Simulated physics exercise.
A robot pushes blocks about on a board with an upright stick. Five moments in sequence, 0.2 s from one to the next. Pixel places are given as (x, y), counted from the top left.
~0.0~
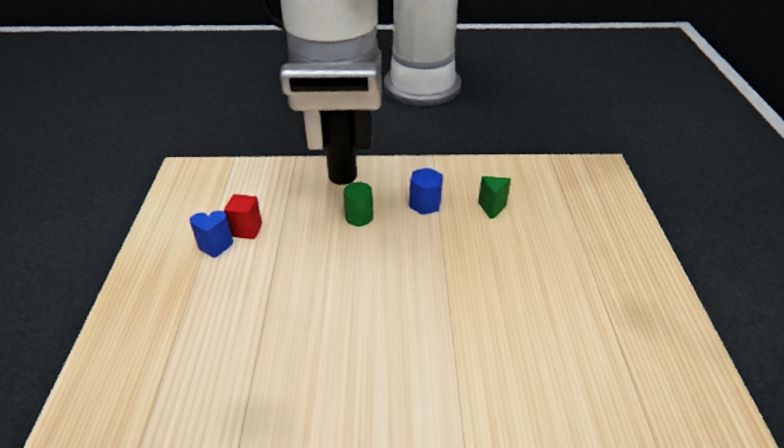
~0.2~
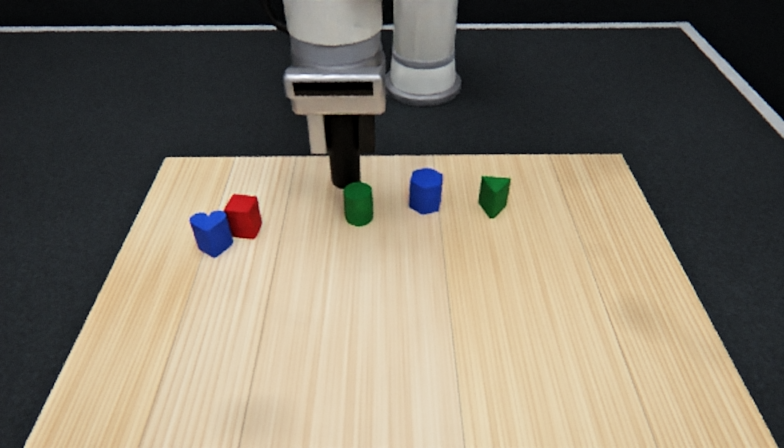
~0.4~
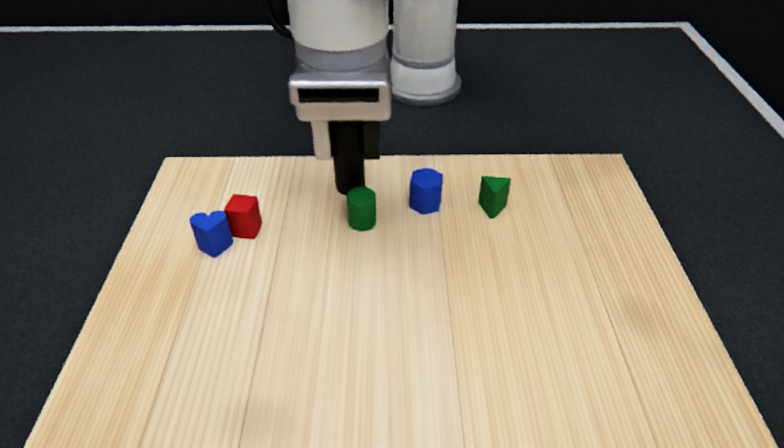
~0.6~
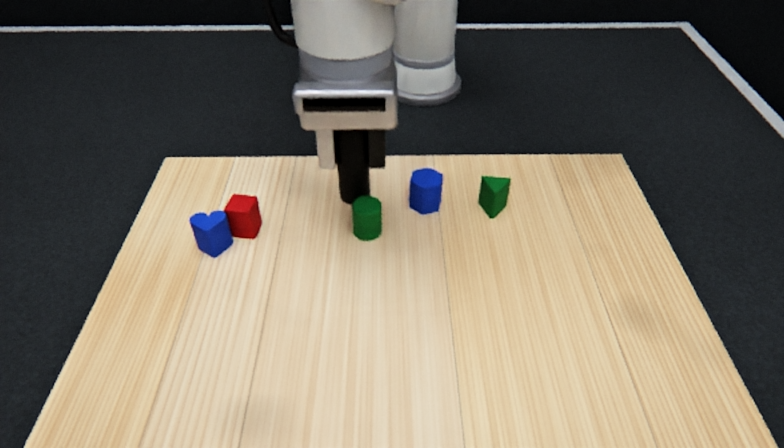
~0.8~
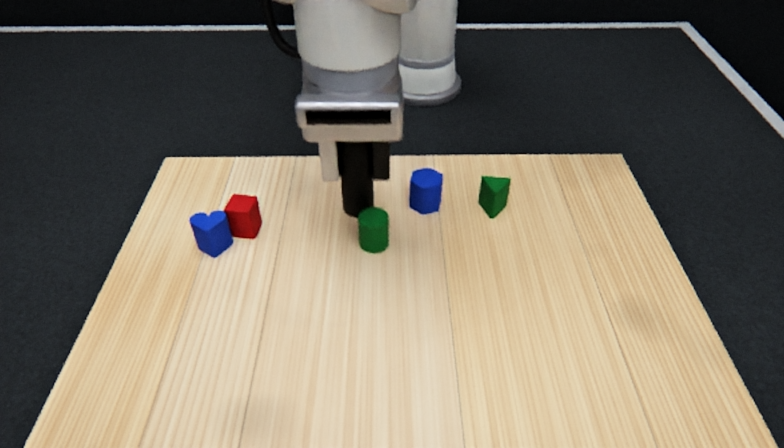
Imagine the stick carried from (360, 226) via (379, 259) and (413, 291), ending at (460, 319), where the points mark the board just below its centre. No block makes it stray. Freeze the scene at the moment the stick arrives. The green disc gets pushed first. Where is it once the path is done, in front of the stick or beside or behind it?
At the end of the path, the stick is still pushing the green disc ahead of it.
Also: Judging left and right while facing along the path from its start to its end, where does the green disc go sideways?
My prediction: Leftwards.
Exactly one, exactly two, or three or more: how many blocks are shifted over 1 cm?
The answer will be one.
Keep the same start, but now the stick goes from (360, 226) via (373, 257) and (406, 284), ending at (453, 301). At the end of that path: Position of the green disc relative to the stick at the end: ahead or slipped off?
As far as I can tell, the green disc is still leading the way in front of the stick.
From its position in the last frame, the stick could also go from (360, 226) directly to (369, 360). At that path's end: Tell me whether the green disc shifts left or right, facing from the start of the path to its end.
The answer is left: Facing from the path's start to its end, that's where the green disc shifts.
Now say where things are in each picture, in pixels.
In the first picture, stick's lower end at (343, 177); green disc at (358, 190); blue hexagonal block at (427, 177).
In the second picture, stick at (346, 182); blocks still.
In the third picture, stick at (351, 188); green disc at (361, 195).
In the fourth picture, stick at (355, 197); green disc at (367, 205).
In the fifth picture, stick at (359, 209); green disc at (373, 216); blue hexagonal block at (427, 177).
The first path, step by step. One third of the way, stick at (379, 242); green disc at (402, 249).
Two thirds of the way, stick at (414, 274); green disc at (444, 278).
At the end, stick at (462, 302); green disc at (499, 303); blue hexagonal block still.
